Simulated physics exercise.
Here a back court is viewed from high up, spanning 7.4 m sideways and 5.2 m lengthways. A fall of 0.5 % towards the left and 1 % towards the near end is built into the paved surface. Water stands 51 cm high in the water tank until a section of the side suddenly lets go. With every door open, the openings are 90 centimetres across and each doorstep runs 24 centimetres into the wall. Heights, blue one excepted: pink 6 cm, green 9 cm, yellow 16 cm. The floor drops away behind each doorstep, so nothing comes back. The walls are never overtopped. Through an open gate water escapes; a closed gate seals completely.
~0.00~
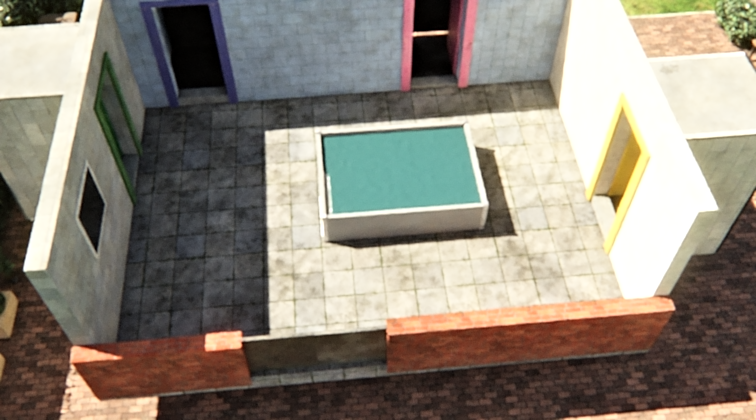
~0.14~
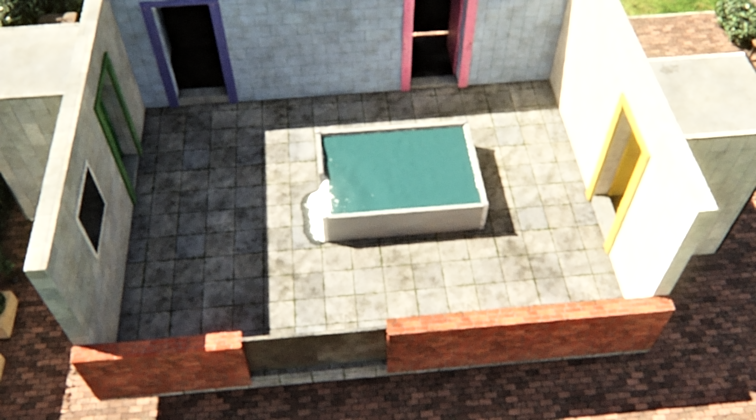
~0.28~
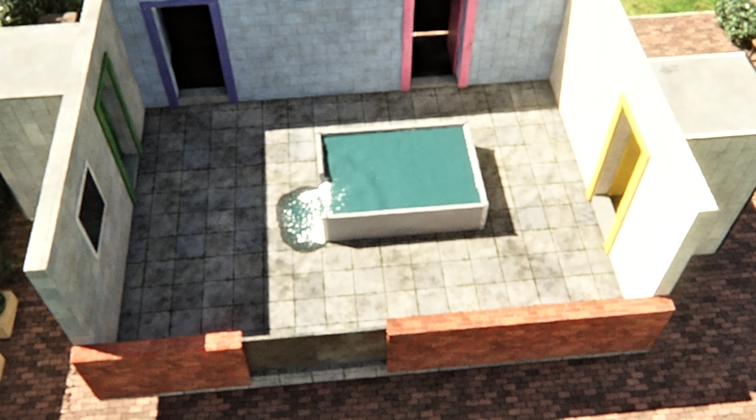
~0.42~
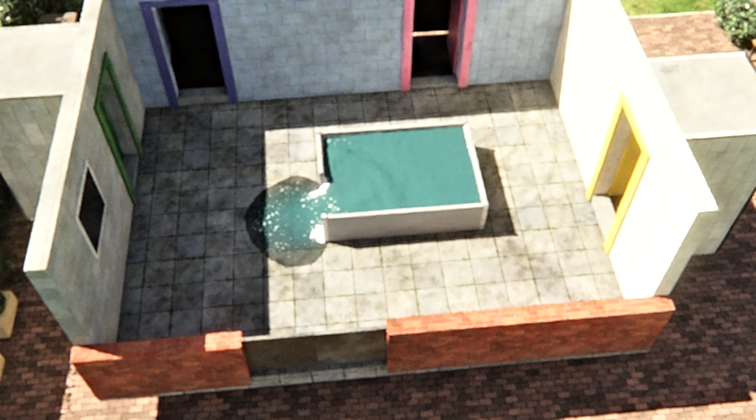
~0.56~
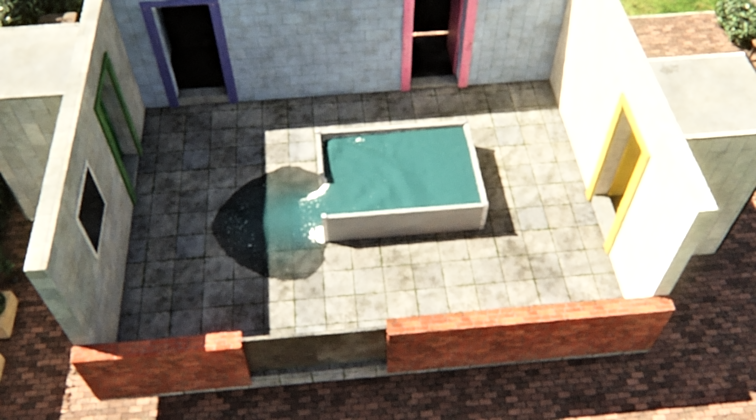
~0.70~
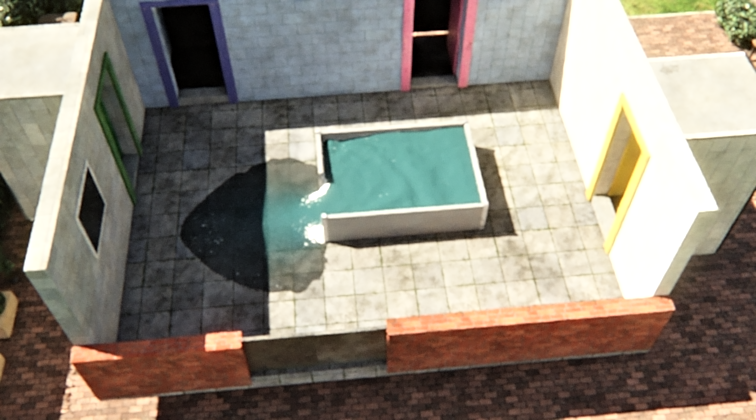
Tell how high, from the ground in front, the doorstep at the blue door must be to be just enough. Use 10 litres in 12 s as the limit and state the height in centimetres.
It must be about 7.5 cm high.
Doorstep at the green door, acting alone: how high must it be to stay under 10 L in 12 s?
Roughly 13.0 cm at the green door.
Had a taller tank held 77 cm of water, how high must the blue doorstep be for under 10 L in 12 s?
About 13.0 centimetres.
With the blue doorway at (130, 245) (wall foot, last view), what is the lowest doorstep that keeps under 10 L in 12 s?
Close to 18 cm at the least.
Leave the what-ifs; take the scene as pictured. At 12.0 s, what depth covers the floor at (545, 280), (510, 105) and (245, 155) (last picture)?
8, 3 and 4 cm, respectively.
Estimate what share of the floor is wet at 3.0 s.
Approximately 35 % of it.
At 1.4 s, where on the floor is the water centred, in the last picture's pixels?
It lies near (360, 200) in the last picture.
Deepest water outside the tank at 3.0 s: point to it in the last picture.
Near pixel (113, 374).
After 1.4 s water covers 25 % of the floor, deepest (28 cm) near (314, 222); it has not reached the blue door.
After 3.0 s water covers 35 % of the floor, deepest (26 cm) near (113, 374); it has not reached the blue door.
After 12.0 s water covers 95 % of the floor, deepest (12 cm) near (113, 374); 5 cm at the blue door, 0 litres in over its 17 cm doorstep.
At the blue door as built, the water arrived by 3.2 s and peaked near 9 cm at 6.8 s.
Run again over the same 12 s with other heights there, 22 litres in over 6.5 cm, 5 litres over 8.5 cm. The limit of 10 litres is kept from about 7.5 cm up.
